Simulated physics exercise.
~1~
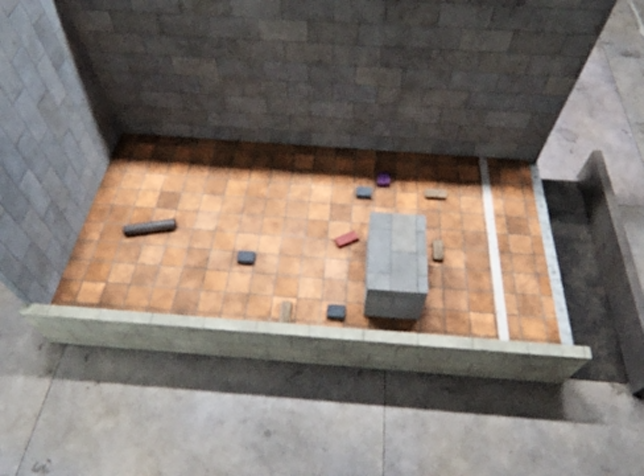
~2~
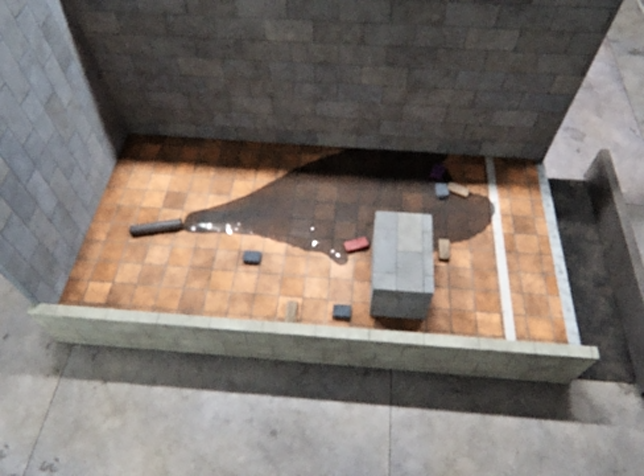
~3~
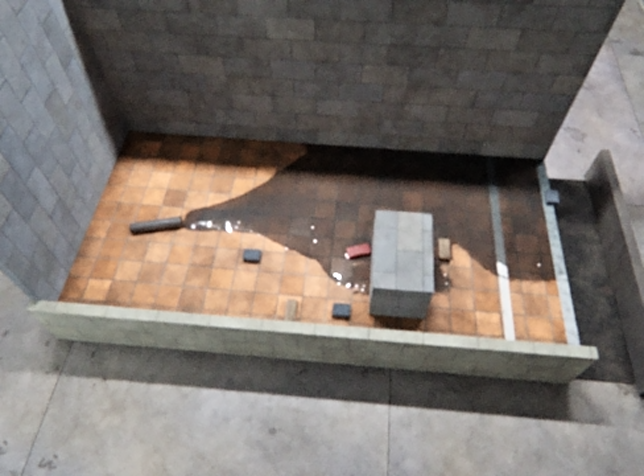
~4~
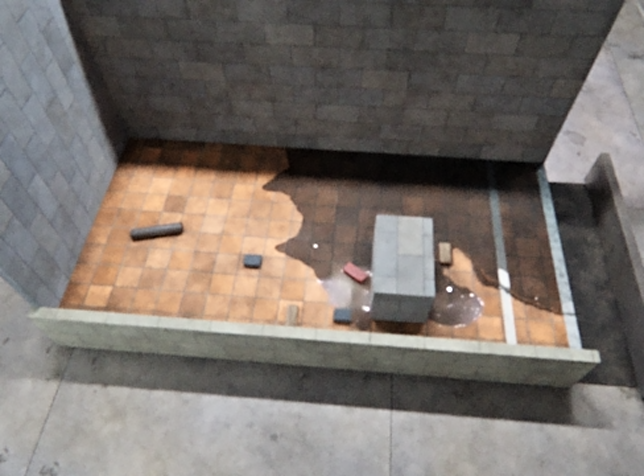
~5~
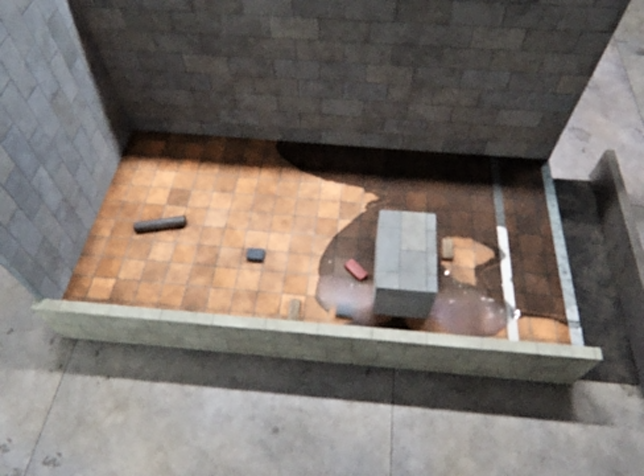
At first, a dry tiled floor holds a dark pipe at left, a large grey block near the front, and small blocks and floats scattered about. Water then shoots from the pipe and spreads in a dark fan along the back wall, pushing the purple float and nearby pieces rightward. The sheet crosses the painted stripe, carrying several items beyond it, while the red block shifts only slightly. Next the jet stops, and the water draws away from the pipe and pools around the grey block. Finally, the purple float is gone from the floor, and the red block rests short of the stripe.
